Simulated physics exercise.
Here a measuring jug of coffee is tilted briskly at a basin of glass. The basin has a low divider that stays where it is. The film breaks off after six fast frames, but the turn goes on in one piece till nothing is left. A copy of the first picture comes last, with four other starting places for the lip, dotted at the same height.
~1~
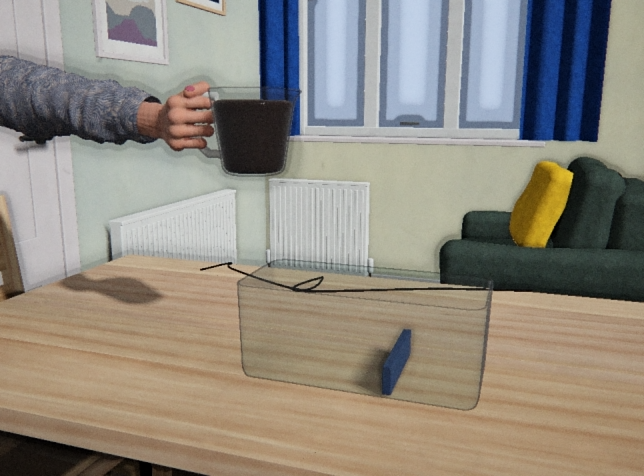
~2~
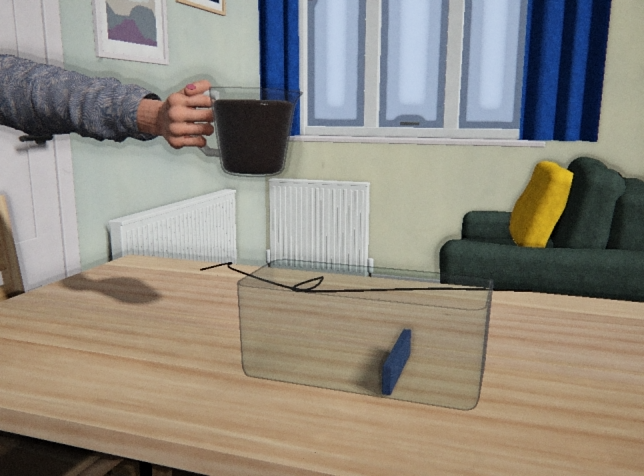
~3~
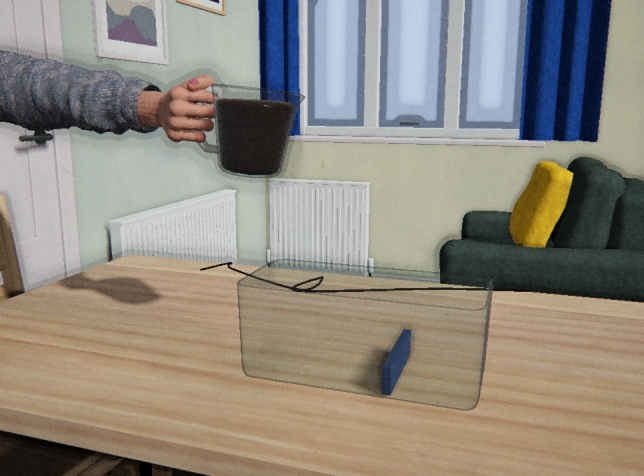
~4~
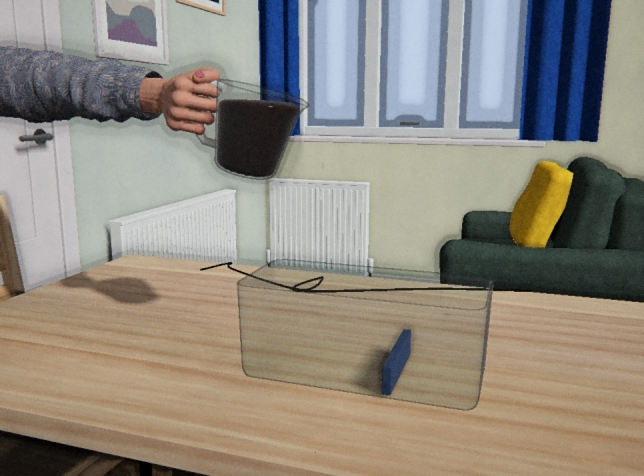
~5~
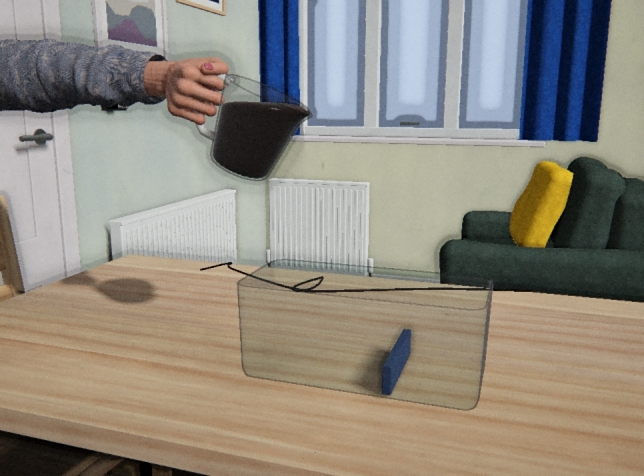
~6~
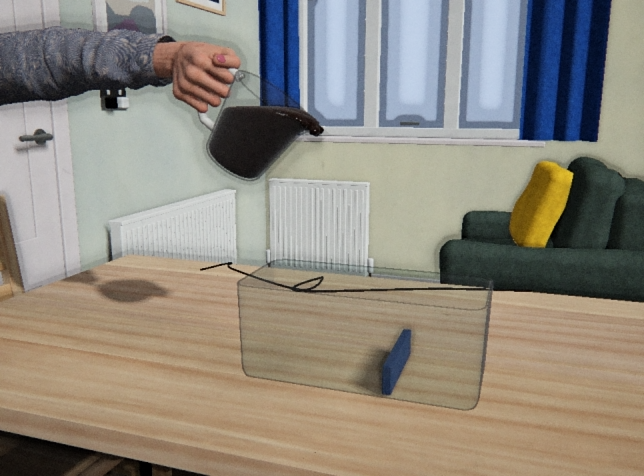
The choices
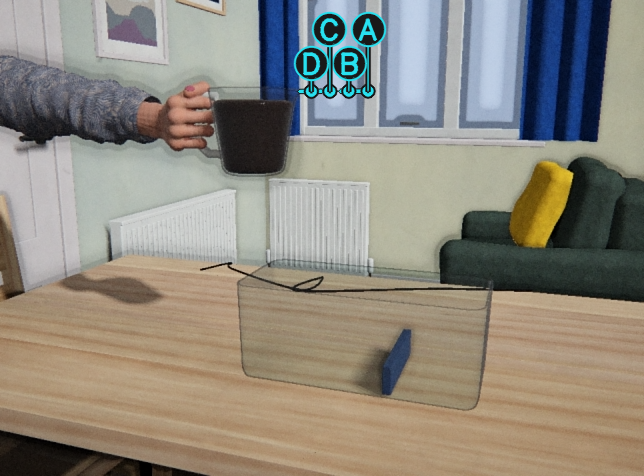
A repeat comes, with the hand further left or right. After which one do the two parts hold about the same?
The best spot is B.
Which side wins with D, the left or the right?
More ends on the left.
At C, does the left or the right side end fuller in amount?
The left side.
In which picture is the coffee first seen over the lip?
Picture 6.
In cyan, A at (368, 91); B at (348, 91); C at (329, 91); D at (311, 91).
If A is chosen, about 29 % ends left of the wall and 69 % right of it.
If B is chosen, about 50 % ends left of the wall and 47 % right of it; 3 % is lost outside.
If C is chosen, about 72 % ends left of the wall and 23 % right of it; 5 % is lost outside.
If D is chosen, about 88 % ends left of the wall and 7 % right of it; 5 % is lost outside.
